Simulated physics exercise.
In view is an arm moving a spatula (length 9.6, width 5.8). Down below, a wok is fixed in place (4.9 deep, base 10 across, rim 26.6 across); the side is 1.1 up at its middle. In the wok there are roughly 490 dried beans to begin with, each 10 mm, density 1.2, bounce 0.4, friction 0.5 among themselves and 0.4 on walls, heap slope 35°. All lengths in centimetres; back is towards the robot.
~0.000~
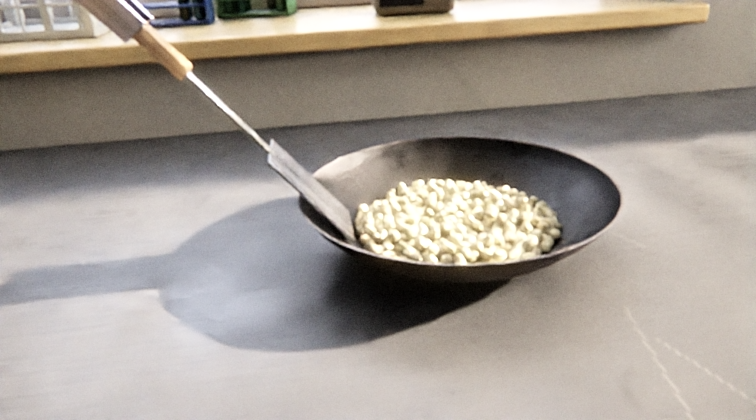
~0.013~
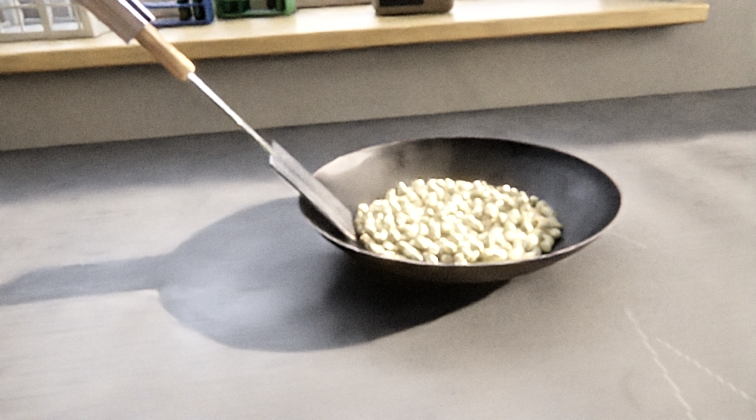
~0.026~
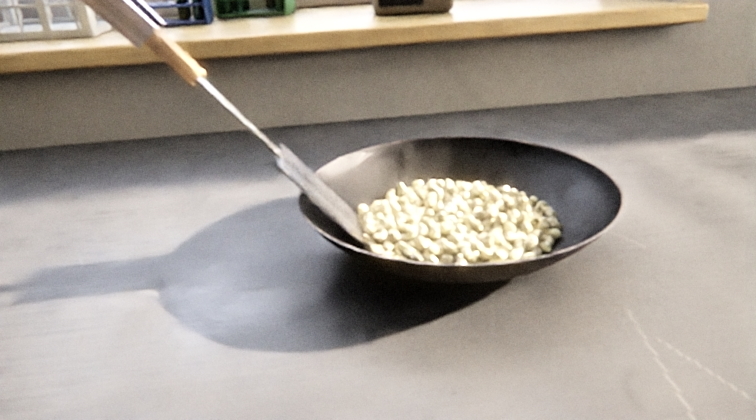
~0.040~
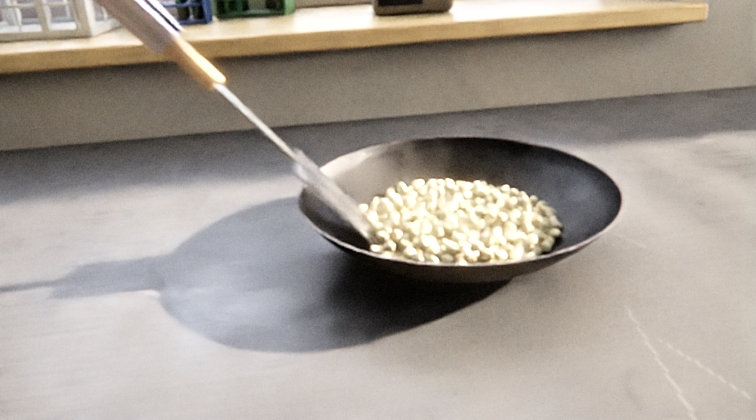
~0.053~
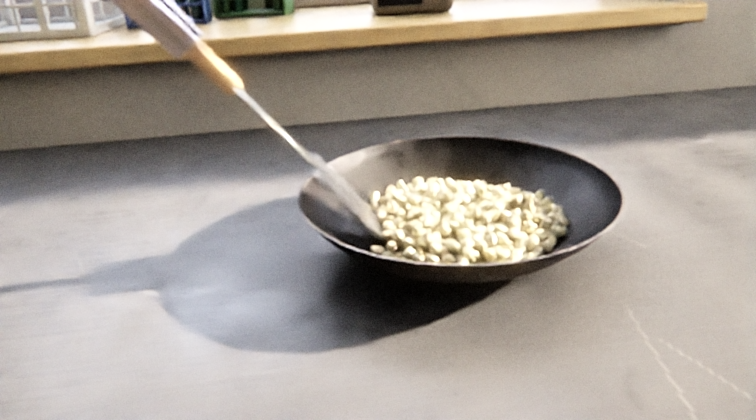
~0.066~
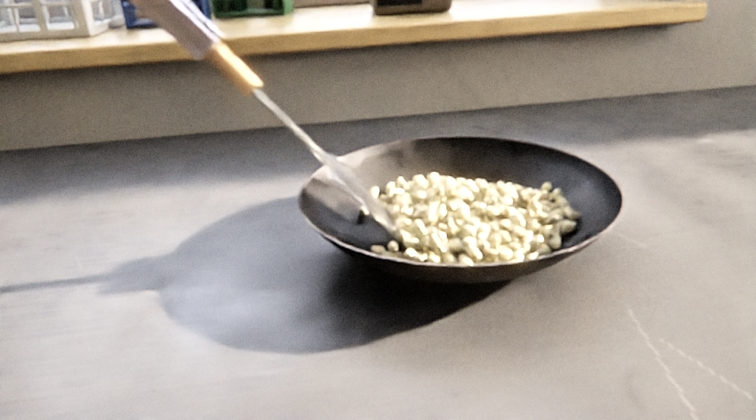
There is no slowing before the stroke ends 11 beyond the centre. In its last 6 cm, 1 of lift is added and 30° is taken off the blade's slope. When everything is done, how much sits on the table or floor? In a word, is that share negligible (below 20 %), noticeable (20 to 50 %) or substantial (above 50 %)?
In a word, noticeable.
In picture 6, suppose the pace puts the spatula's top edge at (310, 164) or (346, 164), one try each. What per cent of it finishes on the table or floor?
Try one roughly 25 per cent; try two roughly 40 per cent.
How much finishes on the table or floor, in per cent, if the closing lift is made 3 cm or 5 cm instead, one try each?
Roughly 35 % and then 30 %.
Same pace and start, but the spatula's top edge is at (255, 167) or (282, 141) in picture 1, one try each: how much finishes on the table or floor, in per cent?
First try around 30 percent, second around 30 percent.
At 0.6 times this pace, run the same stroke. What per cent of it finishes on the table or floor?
I'd put it around 25 per cent.
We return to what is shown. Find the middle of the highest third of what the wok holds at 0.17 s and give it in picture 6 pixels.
Centre: Approx. (555, 187) in the last view.
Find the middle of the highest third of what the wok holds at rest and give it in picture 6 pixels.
You'll find it at about (507, 226).
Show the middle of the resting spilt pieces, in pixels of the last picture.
The centre sits at roughly (740, 201).
After 0.12 s, sloping 51°, highest piece 7 above the table; 494 in the wok.
After 0.17 s, sloping 44°, highest piece 8 above the table; 491 in the wok, 3 on the blade or in flight.
After 0.39 s, sloping 21°, highest piece 7 above the table; 318 in the wok, 141 on the table or floor, 35 on the blade or in flight.
After 1.44 s, sloping 21°, highest piece 6 above the table; 318 in the wok, 176 on the table or floor.
At rest, 318 in the wok, 176 on the table or floor. That is 36 % on the table or floor.
